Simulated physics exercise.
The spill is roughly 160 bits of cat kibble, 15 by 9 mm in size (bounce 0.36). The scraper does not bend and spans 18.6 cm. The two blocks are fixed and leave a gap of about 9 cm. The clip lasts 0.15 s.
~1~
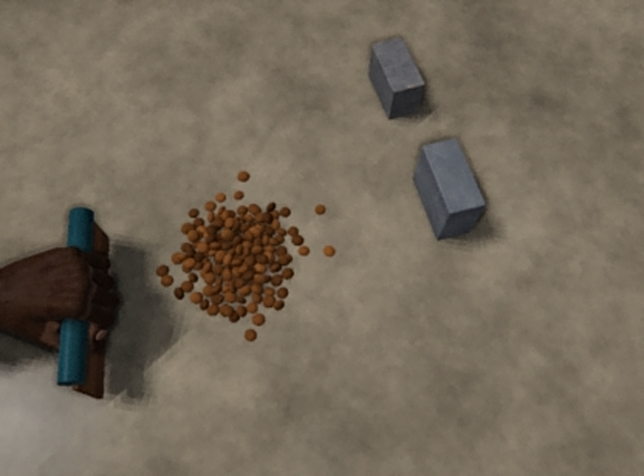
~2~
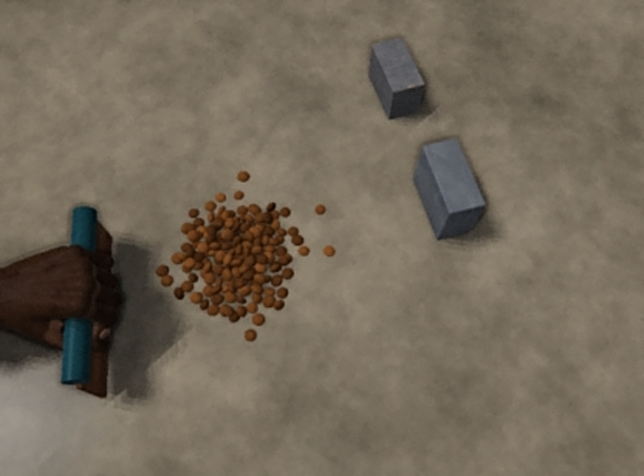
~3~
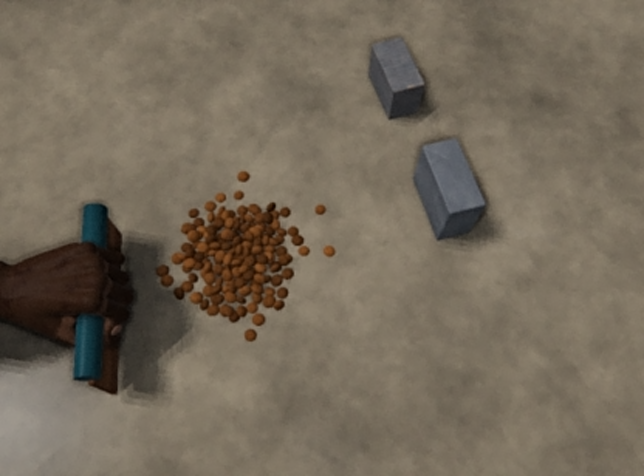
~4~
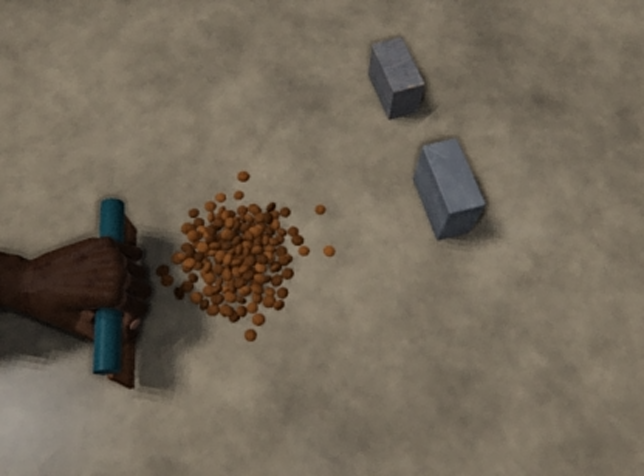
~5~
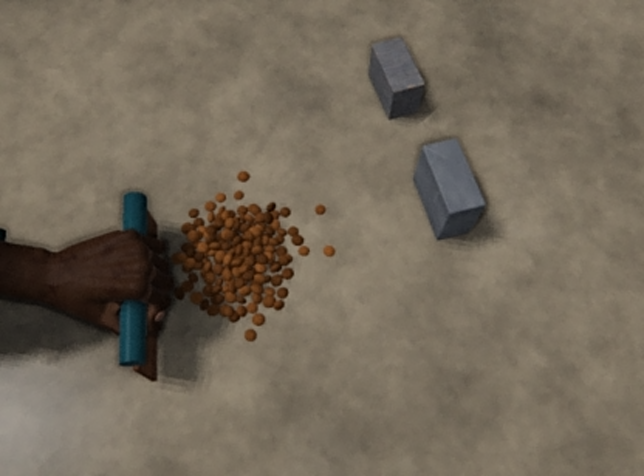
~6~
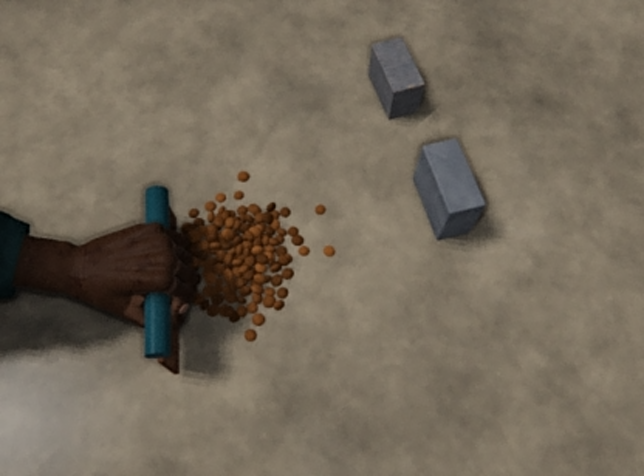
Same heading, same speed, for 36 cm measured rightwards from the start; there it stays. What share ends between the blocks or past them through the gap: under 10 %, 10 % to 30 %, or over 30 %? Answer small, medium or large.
In or through the gap: Medium.
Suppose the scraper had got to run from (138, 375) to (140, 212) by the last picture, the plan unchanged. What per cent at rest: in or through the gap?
Through 5.
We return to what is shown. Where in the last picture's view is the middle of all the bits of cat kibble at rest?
Around (423, 215).
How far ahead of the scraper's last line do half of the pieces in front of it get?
About 3 cm.
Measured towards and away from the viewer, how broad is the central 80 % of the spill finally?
About 24 cm.
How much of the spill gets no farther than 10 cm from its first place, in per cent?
About 5 per cent.
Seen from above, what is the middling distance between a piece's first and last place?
Some 24 cm.
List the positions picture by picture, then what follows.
Scraper from (80, 387) to (90, 221); moved 0.0 cm; pieces shifted so far, 0; middle of the spill at (240, 250); block at (453, 175); block at (398, 64), in the first picture.
Scraper from (84, 386) to (93, 220); moved 0.4 cm; pieces shifted so far, 0; middle of the spill at (240, 250), in the second picture.
Scraper from (96, 382) to (103, 217); moved 1.5 cm; pieces shifted so far, 0; middle of the spill at (240, 250), in the third picture.
Scraper from (115, 376) to (120, 213); moved 3.3 cm; pieces shifted so far, 0; middle of the spill at (240, 250), in the fourth picture.
Scraper from (140, 368) to (141, 207); moved 5.7 cm; pieces shifted so far, 0; middle of the spill at (240, 250), in the fifth picture.
Scraper from (164, 360) to (163, 201); moved 8.1 cm; pieces shifted so far, 10; middle of the spill at (240, 250); block at (453, 175); block at (398, 64), in the sixth picture.
Then, 0.21 s after the last picture, scraper 24 cm from its start, spill 20 cm wide; round the near block 25 %, held up before the blocks 75 %.
Then, 0.42 s after the last picture, scraper 36 cm from its start, spill 25 cm wide; in or through the gap 20 %, round the near block 35 %, held up before the blocks 45 %.
Then, 0.60 s after the last picture, scraper 36 cm from its start, spill 27 cm wide; in or through the gap 20 %, round the near block 35 %, held up before the blocks 45 %.
In the end, in or through the gap 20 %, round the near block 35 %, round the far block 0 %, held up before the blocks 40 %.
